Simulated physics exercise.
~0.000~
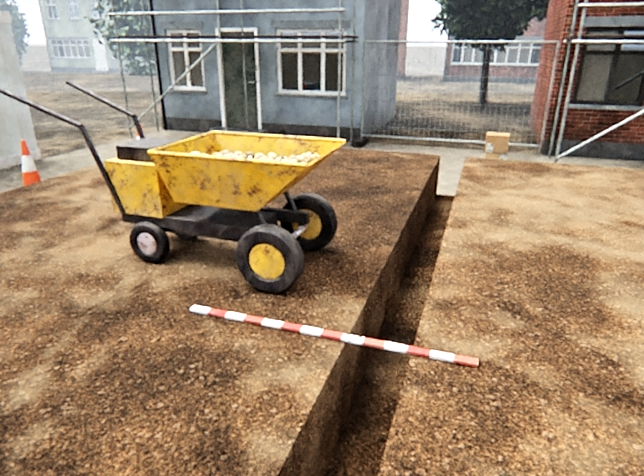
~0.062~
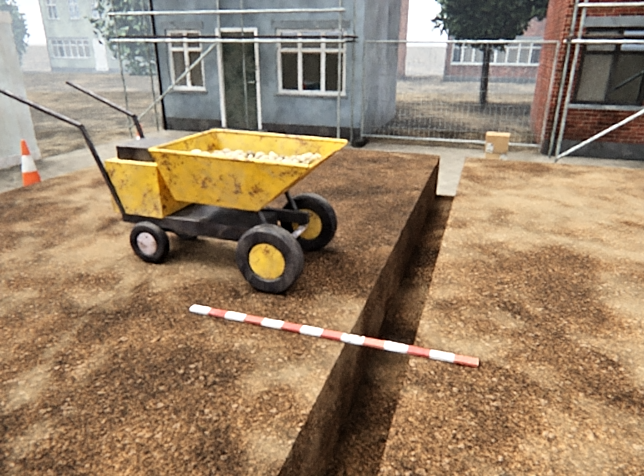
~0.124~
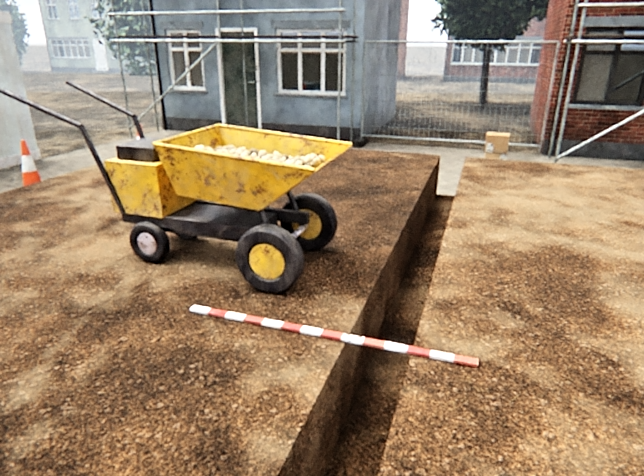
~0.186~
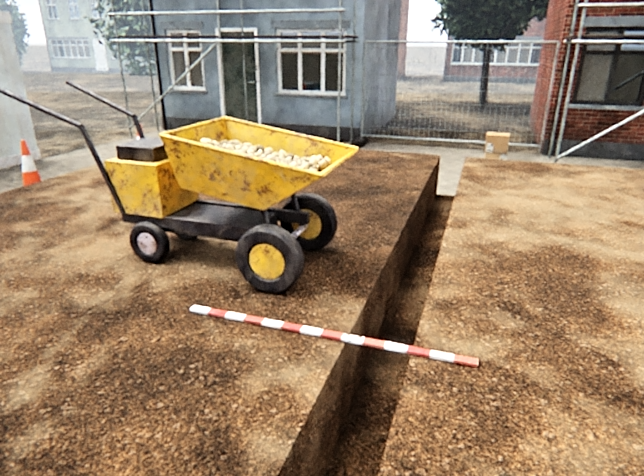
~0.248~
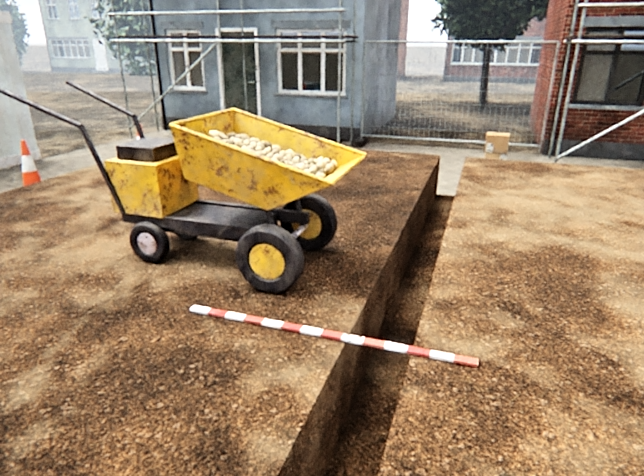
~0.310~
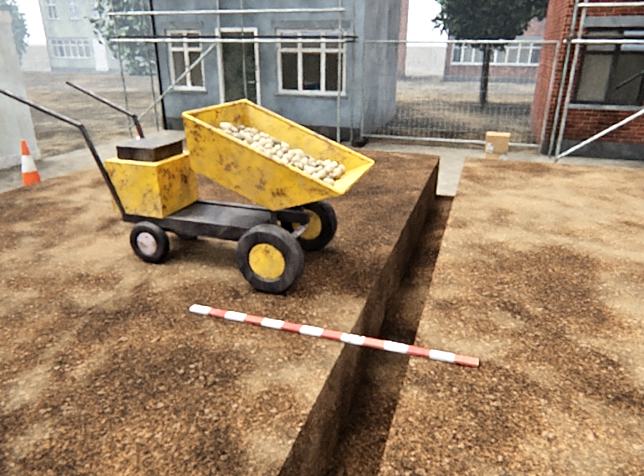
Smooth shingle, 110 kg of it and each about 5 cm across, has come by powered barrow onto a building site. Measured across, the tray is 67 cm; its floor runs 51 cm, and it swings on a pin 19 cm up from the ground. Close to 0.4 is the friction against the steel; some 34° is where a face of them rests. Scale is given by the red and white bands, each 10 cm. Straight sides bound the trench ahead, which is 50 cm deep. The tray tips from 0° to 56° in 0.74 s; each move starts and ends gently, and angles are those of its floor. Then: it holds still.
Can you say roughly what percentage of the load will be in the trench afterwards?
Roughly 58 per cent, I would say.
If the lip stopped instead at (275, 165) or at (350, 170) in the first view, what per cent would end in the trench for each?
Some 90 and some 15 per cent, in that order.
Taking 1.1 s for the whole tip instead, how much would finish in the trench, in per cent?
It'd be some 65 per cent.
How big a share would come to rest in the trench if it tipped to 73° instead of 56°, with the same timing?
It would be near 65 per cent.
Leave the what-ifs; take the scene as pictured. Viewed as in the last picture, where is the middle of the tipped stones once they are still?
In the last view, about (419, 344).
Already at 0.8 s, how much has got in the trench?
About 10 per cent by then.
After 0.6 s the floor is at 47°; 100 % in the tray; the foremost stones are at (356, 215).
After 0.8 s the floor is at 56°; 90 % in the tray, 10 % in the trench; the foremost stones are at (418, 269).
After 1.2 s the floor is at 56°; 37 % in the tray, 25 % in the trench, 38 % past the trench; the foremost stones are at (534, 312).
After 3.1 s the floor is at 56°; 0 % in the tray, 58 % in the trench, 42 % past the trench; the foremost stones are past the picture's edge.
